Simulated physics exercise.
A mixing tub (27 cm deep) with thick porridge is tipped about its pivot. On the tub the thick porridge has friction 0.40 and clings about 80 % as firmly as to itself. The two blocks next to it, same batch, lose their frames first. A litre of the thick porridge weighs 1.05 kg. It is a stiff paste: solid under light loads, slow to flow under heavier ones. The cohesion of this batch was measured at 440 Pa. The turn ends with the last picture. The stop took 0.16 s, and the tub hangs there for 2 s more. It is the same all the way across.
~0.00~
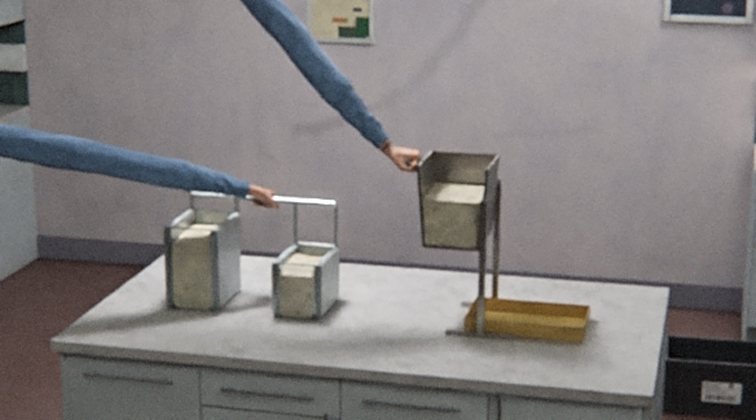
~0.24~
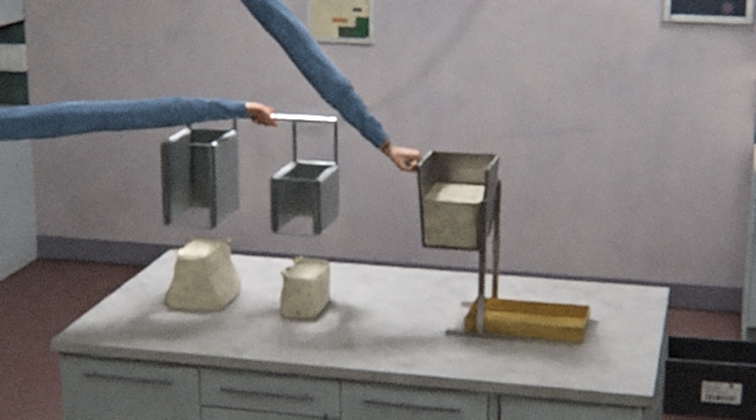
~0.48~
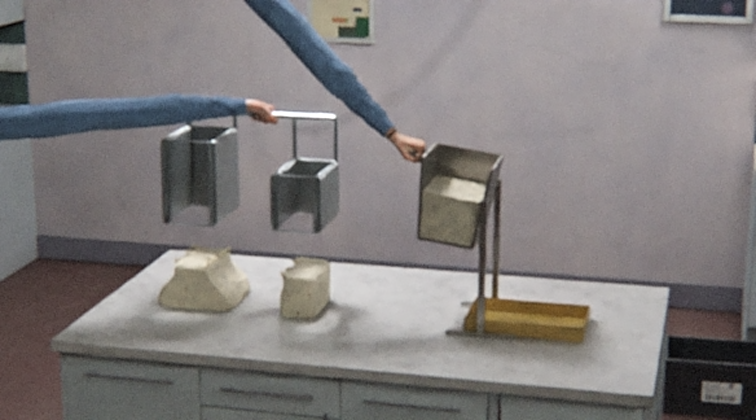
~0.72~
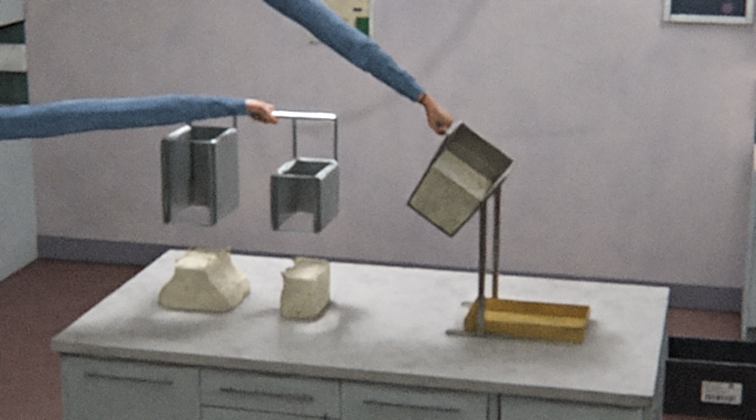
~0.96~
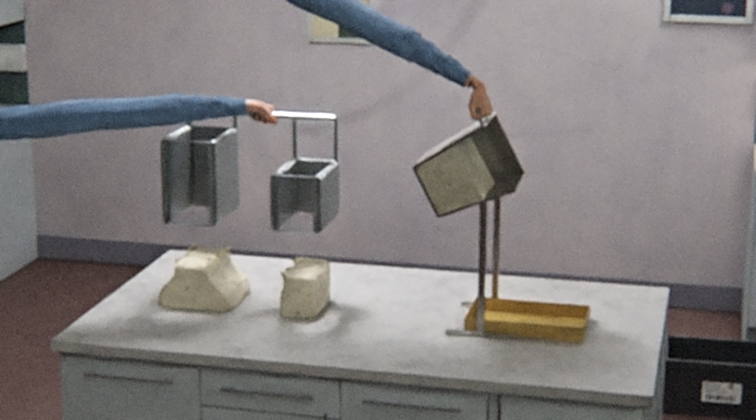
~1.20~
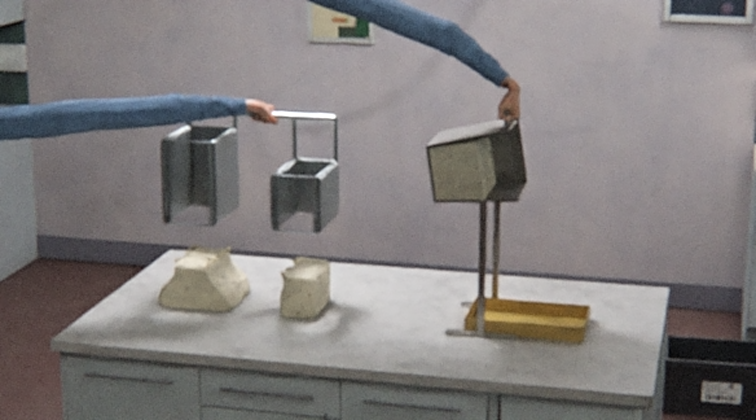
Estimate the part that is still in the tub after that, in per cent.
Expect roughly 100 %.
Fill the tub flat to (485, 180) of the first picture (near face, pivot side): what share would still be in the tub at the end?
It would be near 100 %.
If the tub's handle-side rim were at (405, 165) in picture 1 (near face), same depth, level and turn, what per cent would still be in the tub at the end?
It would be near 100 %.
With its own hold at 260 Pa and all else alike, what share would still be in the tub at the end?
It would be near 100 %.
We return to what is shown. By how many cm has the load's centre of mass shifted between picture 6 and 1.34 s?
Some 0 cm.
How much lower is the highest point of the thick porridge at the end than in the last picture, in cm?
Roughly 2 cm.
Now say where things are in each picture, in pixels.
Handle-side rim at (419, 167), tilt 0 degrees; crest of the thick porridge at (477, 202); block heights 25 cm, 16 cm (left to right), in the first frame.
Handle-side rim at (419, 167), tilt 0 degrees; crest of the thick porridge at (477, 202); block heights 20 cm, 16 cm (left to right), in the second frame.
Handle-side rim at (424, 159), tilt 8 degrees; crest of the thick porridge at (427, 192); block heights 17 cm, 16 cm (left to right), in the third frame.
Handle-side rim at (449, 137), tilt 34 degrees; crest of the thick porridge at (435, 167); block heights 17 cm, 16 cm (left to right), in the fourth frame.
Handle-side rim at (484, 129), tilt 62 degrees; crest of the thick porridge at (454, 147); block heights 17 cm, 16 cm (left to right), in the fifth frame.
Handle-side rim at (508, 133), tilt 81 degrees; crest of the thick porridge at (472, 142); block heights 17 cm, 16 cm (left to right), in the sixth frame.
After 1.34 s, the tub is at 81 degrees and holds 100 %.
After 1.51 s, the tub is at 81 degrees and holds 100 %.
After 1.68 s, the tub is at 81 degrees and holds 100 %.
After 1.85 s, the tub is at 81 degrees and holds 100 %.
After 3.20 s, the tub is at 81 degrees and holds 100 %.
